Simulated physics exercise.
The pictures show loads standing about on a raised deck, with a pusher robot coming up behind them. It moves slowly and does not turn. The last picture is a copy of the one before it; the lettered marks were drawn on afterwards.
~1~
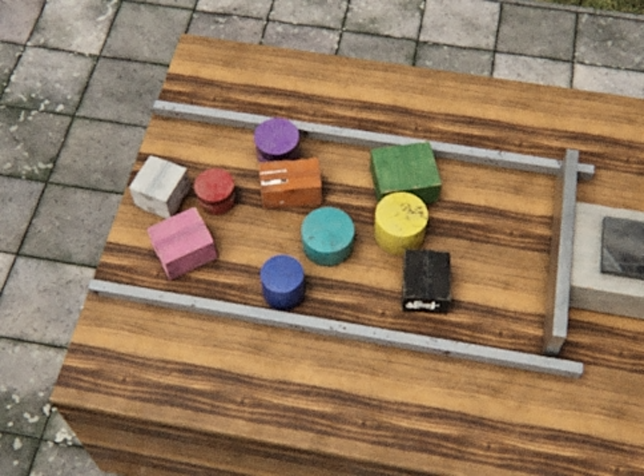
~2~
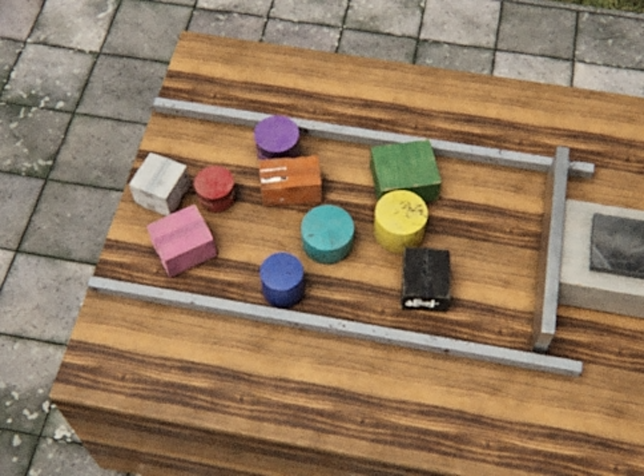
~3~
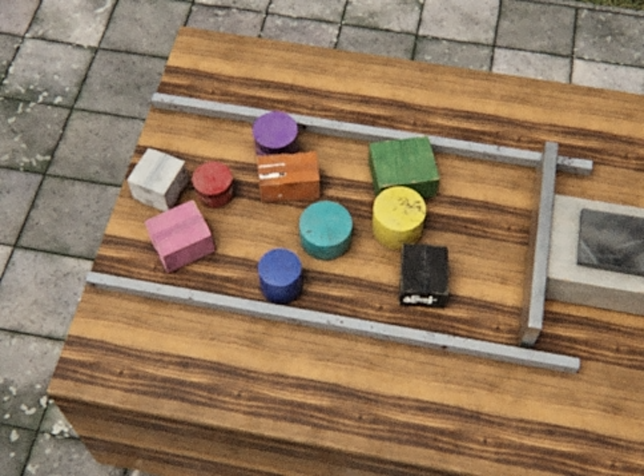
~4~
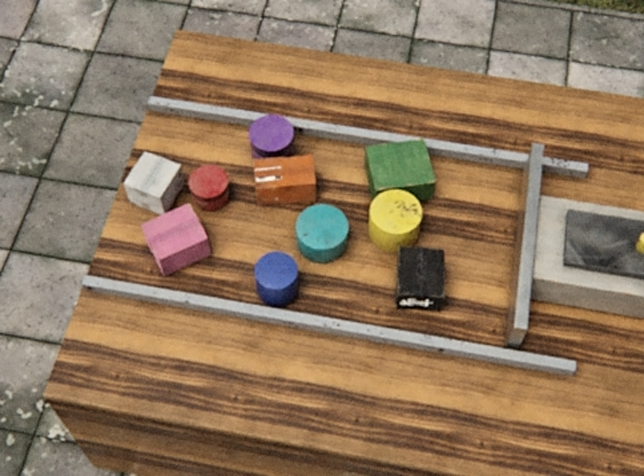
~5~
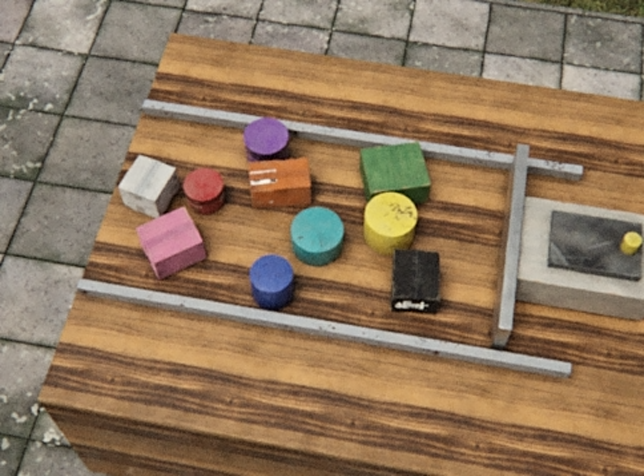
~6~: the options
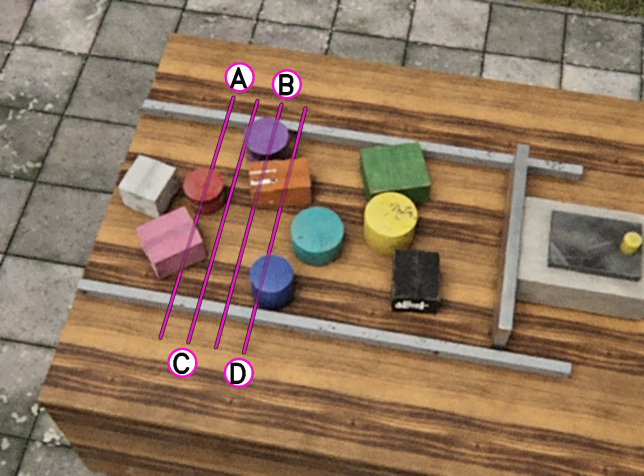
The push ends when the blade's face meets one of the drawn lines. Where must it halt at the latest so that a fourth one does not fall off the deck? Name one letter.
No farther than A.
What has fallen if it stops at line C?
It is the white parcel.
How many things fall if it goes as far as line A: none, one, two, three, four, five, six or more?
Two.
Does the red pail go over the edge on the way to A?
By then, yes.
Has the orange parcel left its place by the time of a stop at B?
Yes.
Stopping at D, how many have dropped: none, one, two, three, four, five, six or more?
In all, none.
On the marked copy, A at (200, 208); B at (251, 217); C at (225, 212); D at (277, 221).
With A. Early on, robot (471, 224); green crate (371, 165); black parcel (360, 271).
Further on, robot (357, 206); white parcel (132, 186); red pail (167, 205).
At the end, robot (269, 192); white parcel over the edge; red pail over the edge; two fallen.
As for the rest, B is within the limit but short; C is within the limit but short; D is within the limit but short.
